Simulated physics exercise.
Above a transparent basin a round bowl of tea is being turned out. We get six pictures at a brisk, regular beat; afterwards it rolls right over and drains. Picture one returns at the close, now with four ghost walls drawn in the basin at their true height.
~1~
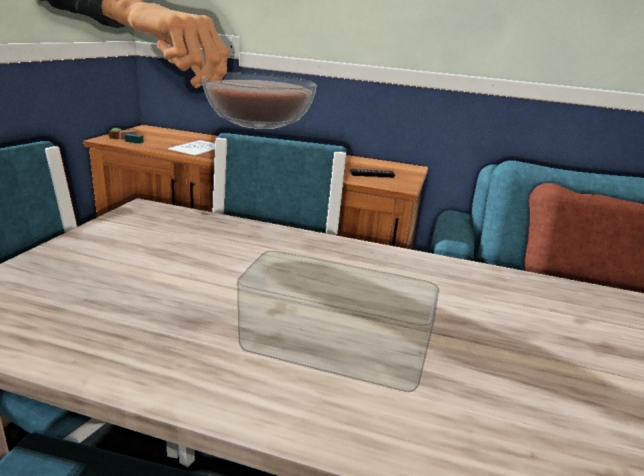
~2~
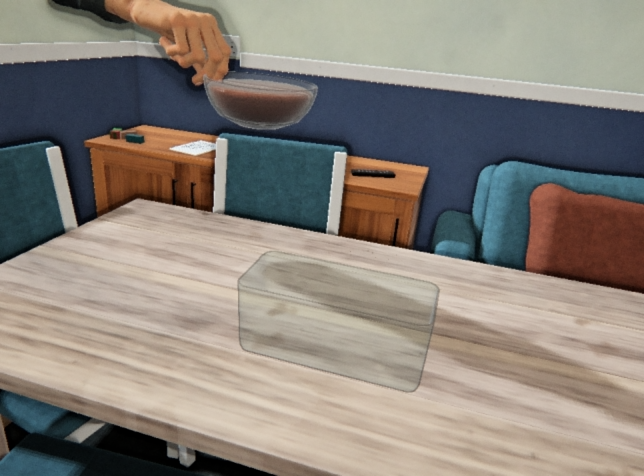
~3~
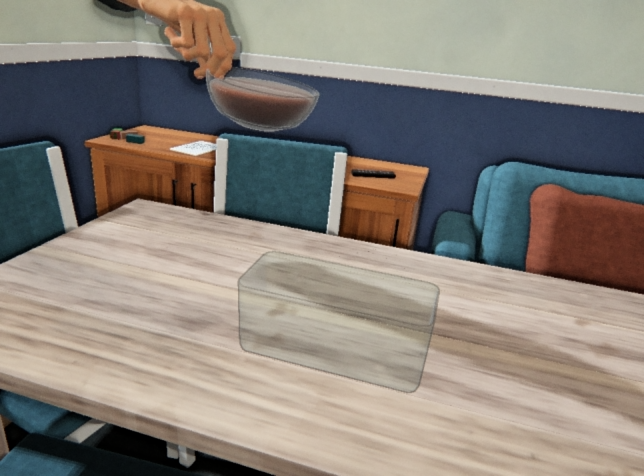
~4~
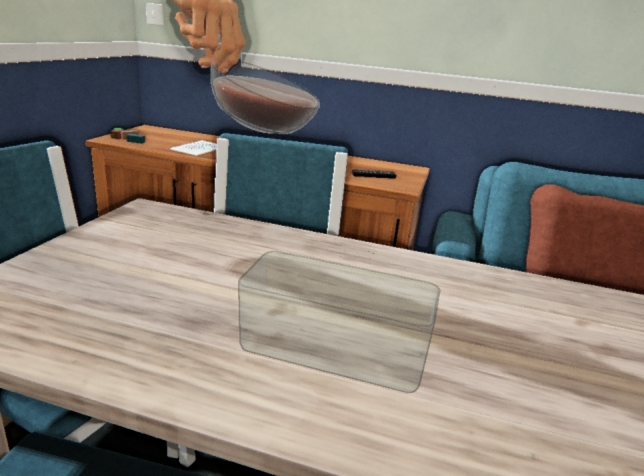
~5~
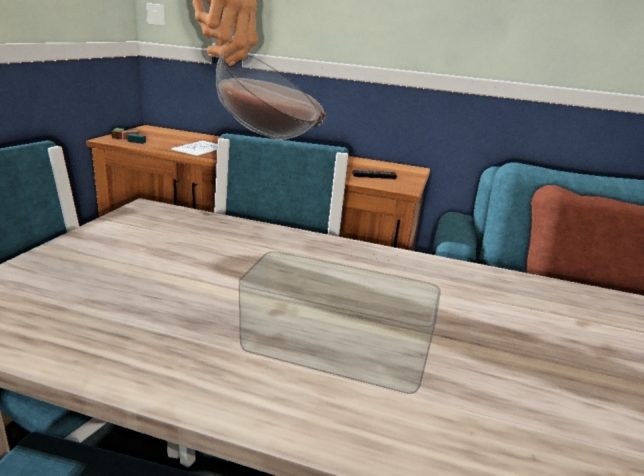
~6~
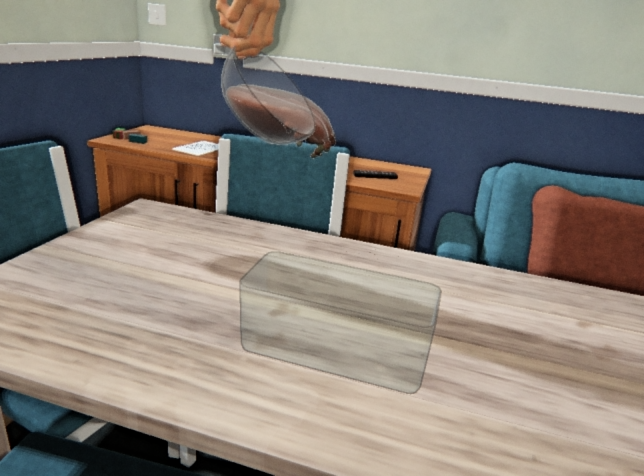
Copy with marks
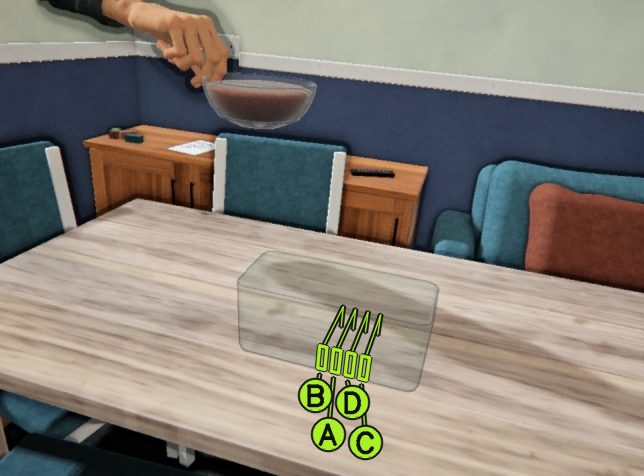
A hand tilted a clear round bowl of brown tea further and further to the right above a see-through basin on a wooden table, and the tea began running over its lip.
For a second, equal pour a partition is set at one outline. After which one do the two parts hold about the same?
Choose A.
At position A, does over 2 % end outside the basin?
Yes, it does.
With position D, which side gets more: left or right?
The left side.
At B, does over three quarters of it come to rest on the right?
No.
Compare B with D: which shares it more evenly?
Position B.
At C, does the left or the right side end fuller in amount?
The left one.
In lime, A at (333, 377); B at (319, 374); C at (361, 385); D at (347, 381).
Choosing A, about 51 % ends left of the wall and 42 % right of it; 6 % is lost outside.
Choosing B, about 33 % ends left of the wall and 62 % right of it; 5 % is lost outside.
Choosing C, about 87 % ends left of the wall and 7 % right of it; 6 % is lost outside.
Choosing D, about 73 % ends left of the wall and 20 % right of it; 7 % is lost outside.
